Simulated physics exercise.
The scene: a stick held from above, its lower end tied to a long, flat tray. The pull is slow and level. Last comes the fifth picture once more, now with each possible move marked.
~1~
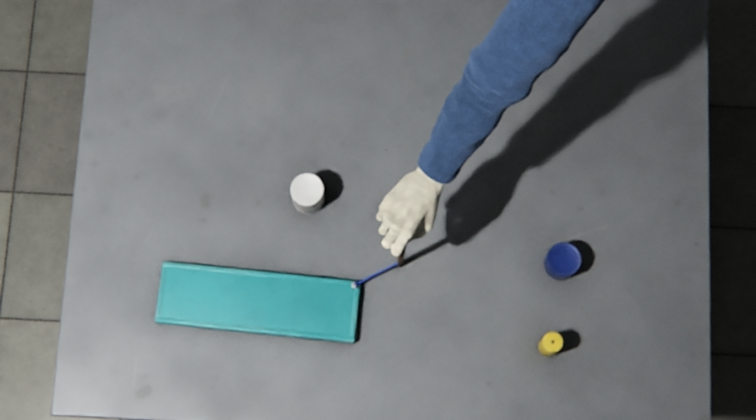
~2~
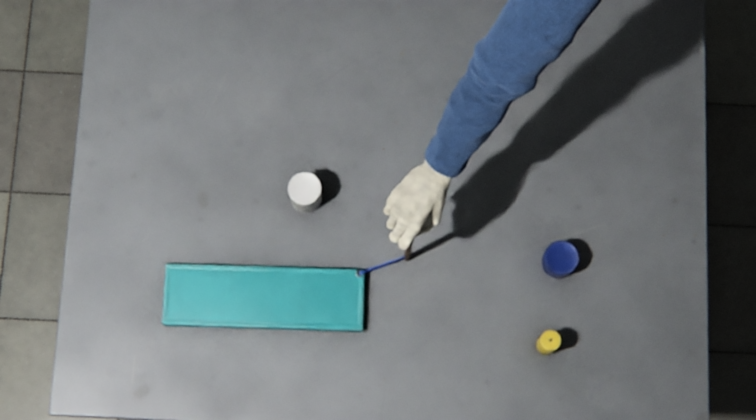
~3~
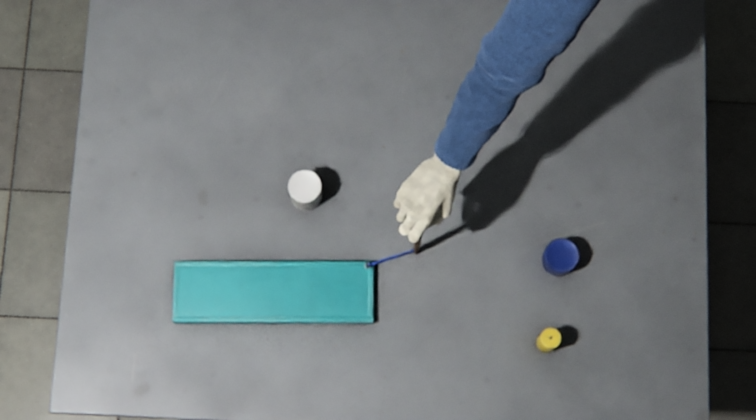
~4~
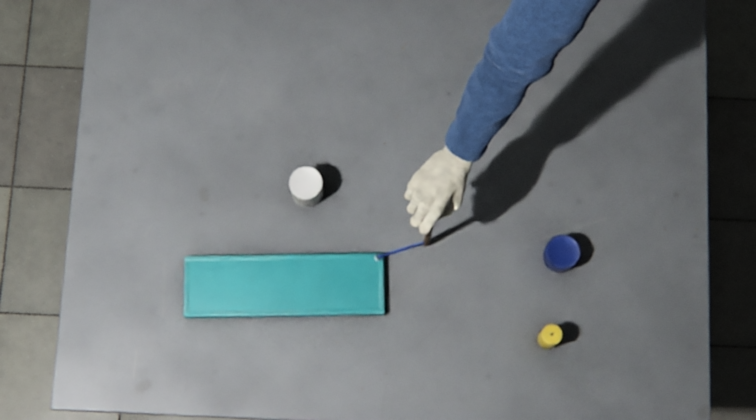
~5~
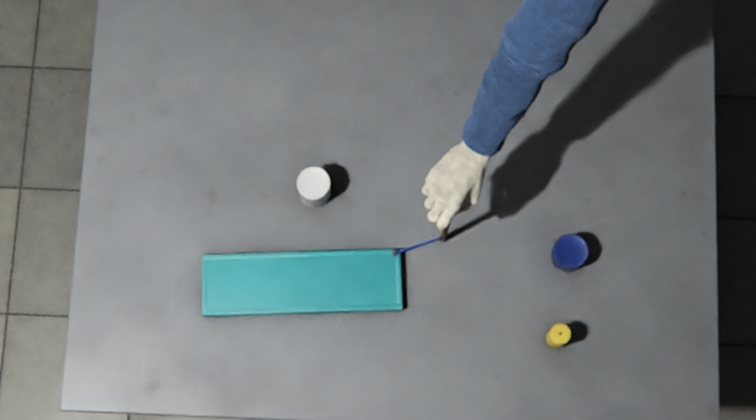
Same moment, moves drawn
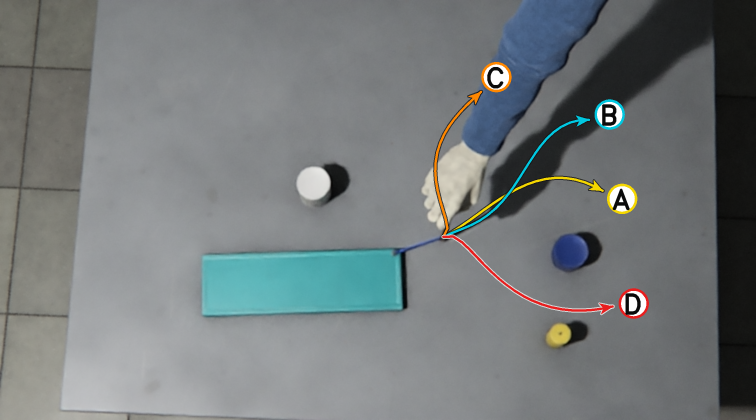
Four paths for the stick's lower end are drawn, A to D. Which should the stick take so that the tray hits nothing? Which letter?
Only B misses them all.
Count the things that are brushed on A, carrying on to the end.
It touches one.
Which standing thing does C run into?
The white jar.
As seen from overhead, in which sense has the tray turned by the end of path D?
Clockwise.
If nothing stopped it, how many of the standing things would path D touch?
One.
On the copy, A from (443, 237) via (518, 189) to (603, 191); B from (443, 237) via (519, 178) to (589, 120); C from (443, 237) via (437, 152) to (481, 92); D from (443, 237) via (523, 296) to (613, 306).
On B. First, foot of the stick (502, 202), middle of the tray (366, 258).
Then, foot of the stick (540, 147), middle of the tray (420, 225).
Finally, foot of the stick (589, 120), middle of the tray (467, 193); nothing has been touched.
By contrast, A meets the blue tub; C meets the white jar; D meets the yellow candle.
